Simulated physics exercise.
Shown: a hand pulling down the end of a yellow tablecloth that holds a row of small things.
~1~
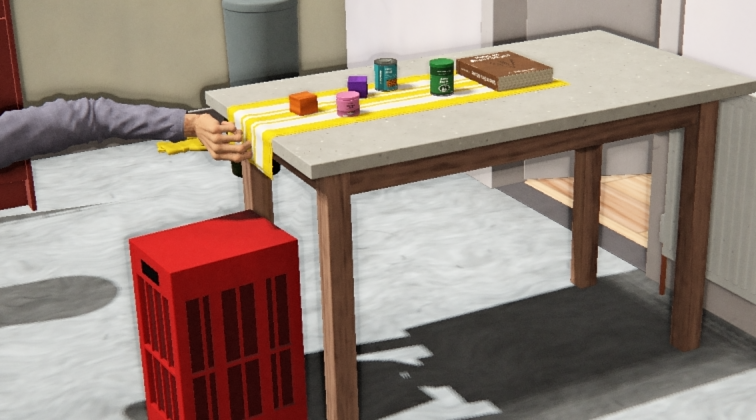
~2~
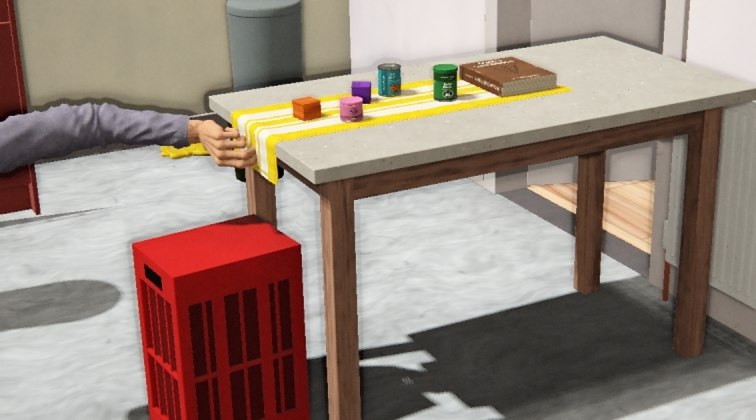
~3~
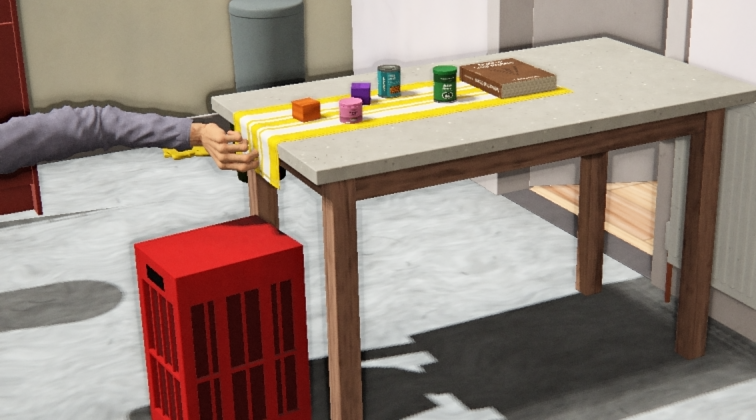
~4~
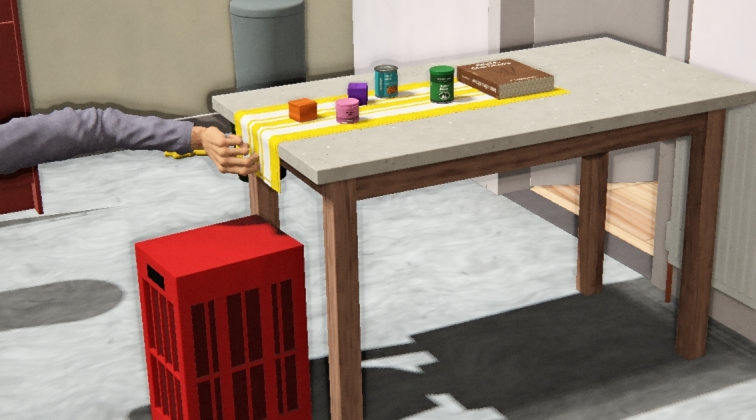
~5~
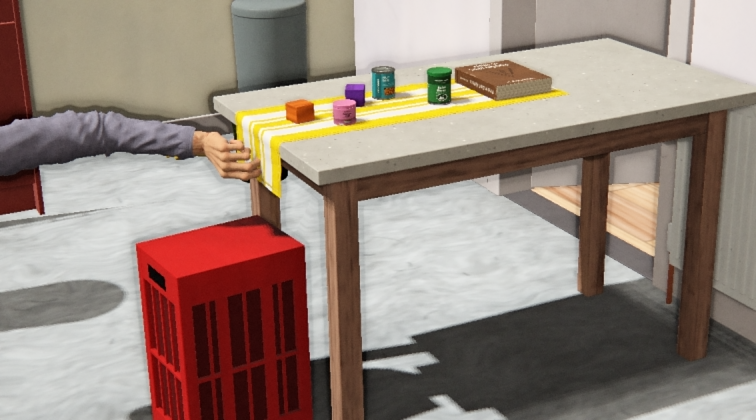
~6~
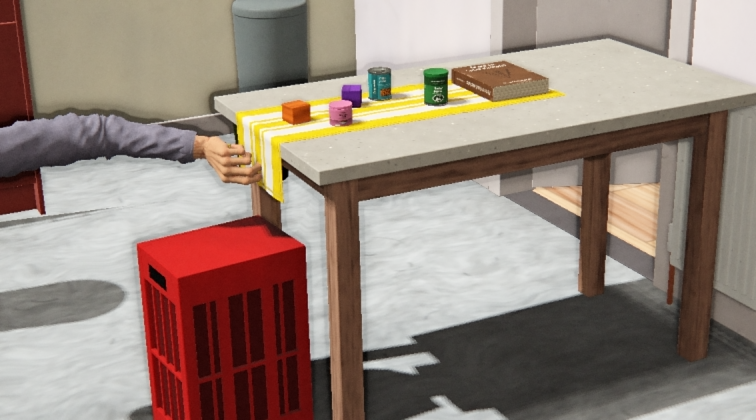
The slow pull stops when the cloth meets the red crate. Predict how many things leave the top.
The total lost is one.
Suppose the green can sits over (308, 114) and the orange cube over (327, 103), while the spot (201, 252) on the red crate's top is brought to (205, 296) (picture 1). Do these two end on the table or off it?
Green can is gone, orange cube is gone.
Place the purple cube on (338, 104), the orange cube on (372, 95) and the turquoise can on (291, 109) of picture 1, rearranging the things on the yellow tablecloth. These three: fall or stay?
Note - purple cube retained, orange cube retained, turquoise can lost.
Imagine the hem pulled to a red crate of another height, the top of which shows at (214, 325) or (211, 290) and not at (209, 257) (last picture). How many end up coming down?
Then 3 and 2.
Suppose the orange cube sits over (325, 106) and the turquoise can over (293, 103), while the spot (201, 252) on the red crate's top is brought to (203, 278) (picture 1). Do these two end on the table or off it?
First the orange cube: It ends off the top. Then the turquoise can: It ends off the top.
A little later, hem near (261, 222); all still up.
Next, hem on the crate; orange cube gone.
When it is over, hem on the crate; orange cube gone. The count of fallen things is one.
